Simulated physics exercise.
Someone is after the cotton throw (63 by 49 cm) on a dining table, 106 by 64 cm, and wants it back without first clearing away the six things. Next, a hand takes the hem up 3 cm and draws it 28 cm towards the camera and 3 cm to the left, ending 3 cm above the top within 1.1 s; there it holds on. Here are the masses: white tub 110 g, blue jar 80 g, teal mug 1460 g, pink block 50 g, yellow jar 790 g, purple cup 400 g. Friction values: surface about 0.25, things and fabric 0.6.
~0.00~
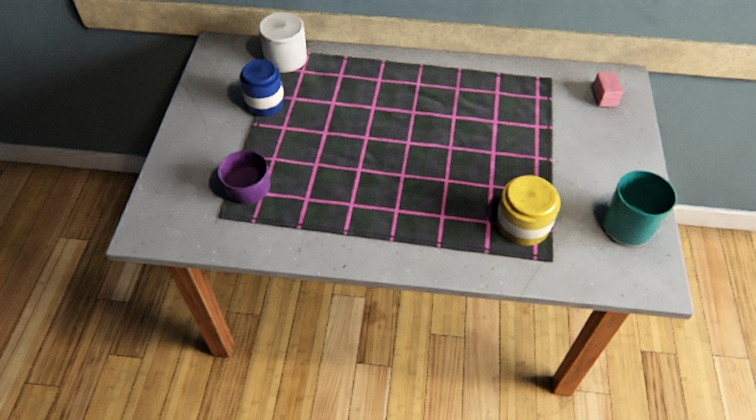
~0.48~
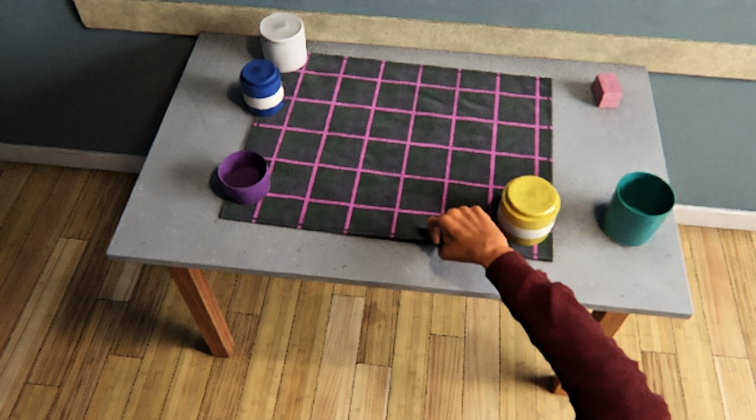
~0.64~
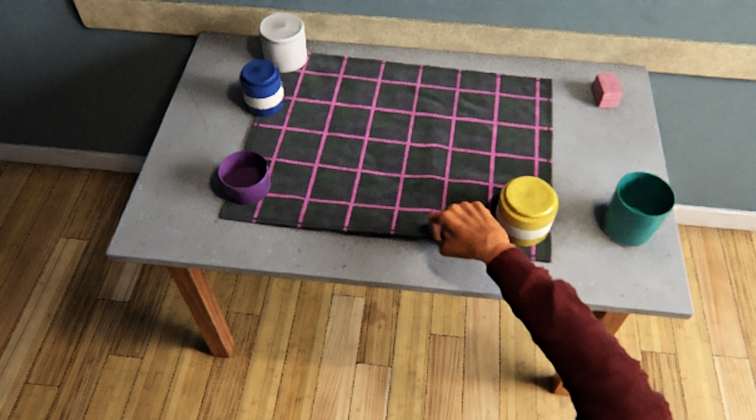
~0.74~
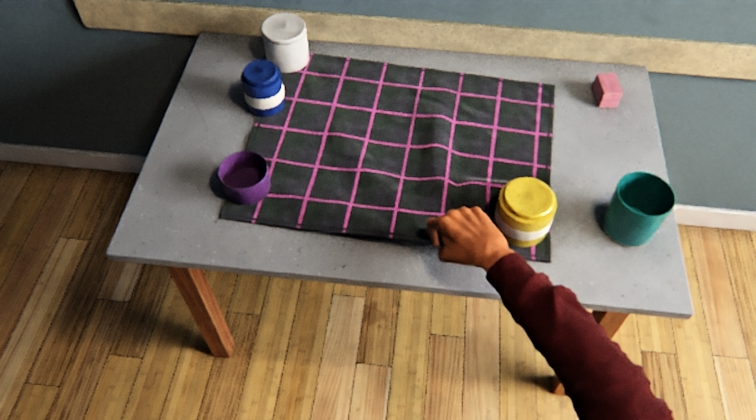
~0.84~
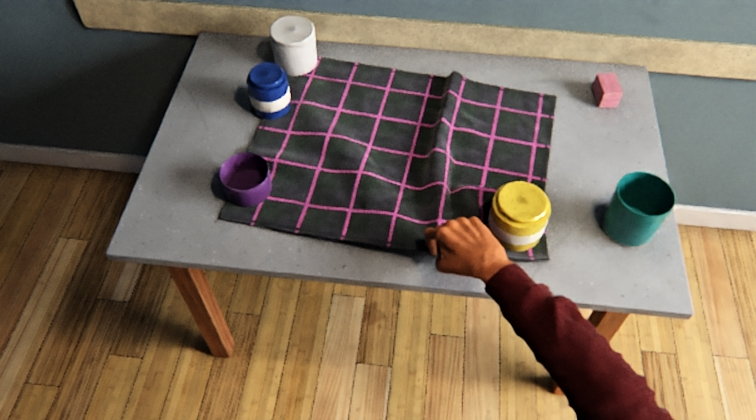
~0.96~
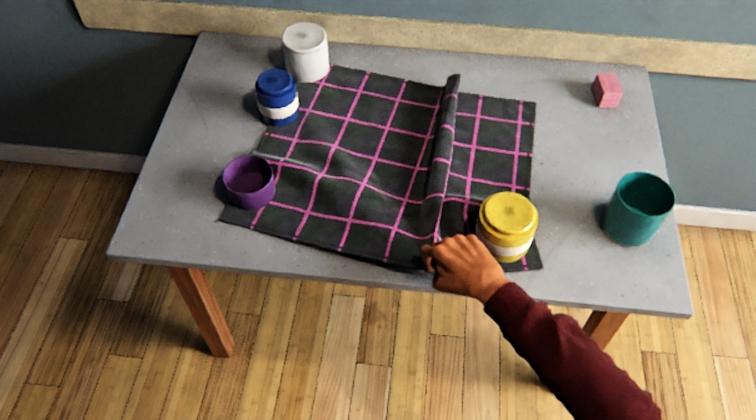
A grey dining table on a plank floor is seen from above at an angle by a still camera. A dark cloth with pink grid lines lies between a white tub, blue jar and purple cup at left and a yellow jar, pink block and teal mug at right. A hand grips the near hem and pulls it slightly forward and left, wrinkling the cloth into a ridge and shifting the tub and both jars, the cup barely, while block and mug stay put.
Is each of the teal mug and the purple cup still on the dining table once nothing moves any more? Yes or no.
Teal mug yes, purple cup yes.
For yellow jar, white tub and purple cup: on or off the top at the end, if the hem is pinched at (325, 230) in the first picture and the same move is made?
Well, in that case the yellow jar survives on top, the white tub survives on top and the purple cup tips off.
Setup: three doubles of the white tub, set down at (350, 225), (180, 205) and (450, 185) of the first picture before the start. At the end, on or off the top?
Going through the three spots as listed: Ends up off the top, holds its spot and ends up off the top.
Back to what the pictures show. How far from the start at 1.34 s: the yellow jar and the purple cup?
About: Yellow jar 20 cm, purple cup 8 cm.
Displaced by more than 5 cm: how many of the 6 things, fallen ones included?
The total comes out at 4.
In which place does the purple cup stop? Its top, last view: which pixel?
End position in the last picture: Approx. (273, 220).
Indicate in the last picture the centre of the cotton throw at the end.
The middle ends up near pixel (441, 261).
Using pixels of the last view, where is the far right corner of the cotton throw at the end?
It ends up approximately at (565, 202).
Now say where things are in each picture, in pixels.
The first frame shows shows, teal mug (647, 192); purple cup (243, 169); cotton throw corners (219, 218) (552, 79) (553, 262).
The second frame shows shows, cotton throw corners (220, 218) (552, 79); grip (439, 242).
The third frame shows shows, cotton throw corners (220, 218) (552, 80); grip (439, 239).
The fourth frame shows shows, white tub (283, 26); cotton throw corners (219, 218) (555, 86); grip (438, 244).
The fifth frame shows shows, yellow jar (523, 200); white tub (292, 29); blue jar (266, 74); cotton throw corners (219, 219) (556, 97); grip (436, 254).
The sixth frame shows shows, teal mug (646, 194); purple cup (248, 174); cotton throw corners (219, 220) (536, 103) (543, 269); grip (433, 271).
By 1.1 s, 95 % of the cotton throw is still over the top; purple cup 5 cm off its start, white tub 13 cm off its start, yellow jar 12 cm off its start.
By 1.3 s, 85 % of the cotton throw is still over the top; purple cup 9 cm off its start, white tub 20 cm off its start, yellow jar 20 cm off its start.
By 1.5 s, 75 % of the cotton throw is still over the top; purple cup 12 cm off its start at (272, 213), yellow jar over the edge, white tub 26 cm off its start at (365, 84).
By 1.7 s, 70 % of the cotton throw is still over the top; purple cup 13 cm off its start, yellow jar over the edge, white tub 29 cm off its start.
By 3.3 s, 70 % of the cotton throw is still over the top; purple cup 14 cm off its start at (273, 220), teal mug 0 cm off its start at (646, 194), yellow jar over the edge, white tub 29 cm off its start at (374, 92).
